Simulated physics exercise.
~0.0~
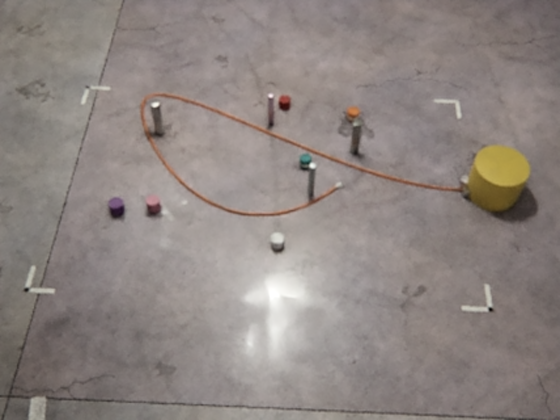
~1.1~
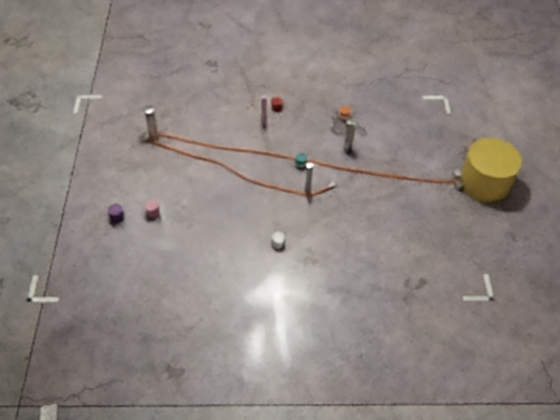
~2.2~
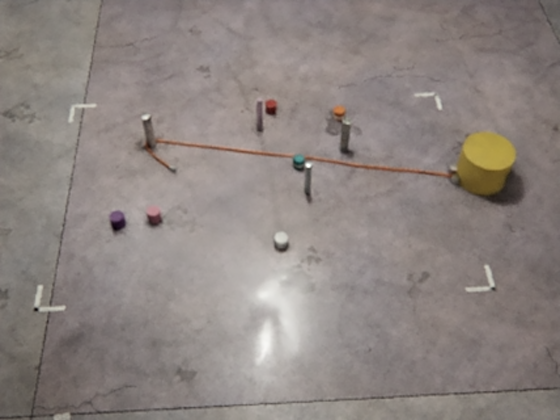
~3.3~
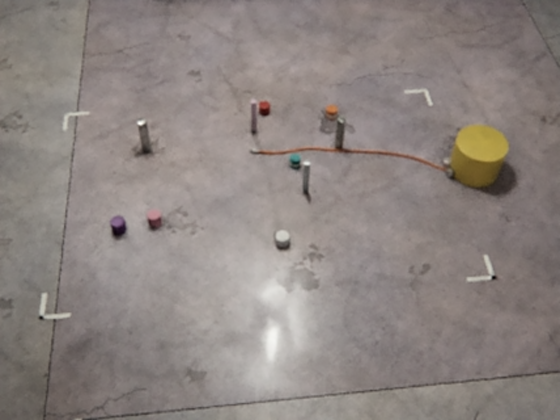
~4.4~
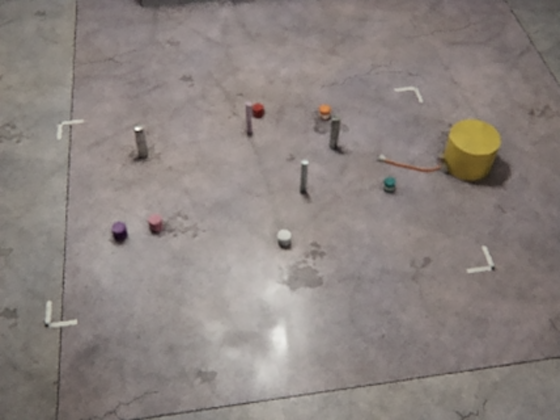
On a smooth grey floor with white corner marks, an orange lead looped among upright metal posts and small coloured tubs draws in towards a yellow drum at the right, shifting the teal canister rightwards and ending with a short length still out, the other tubs left standing.
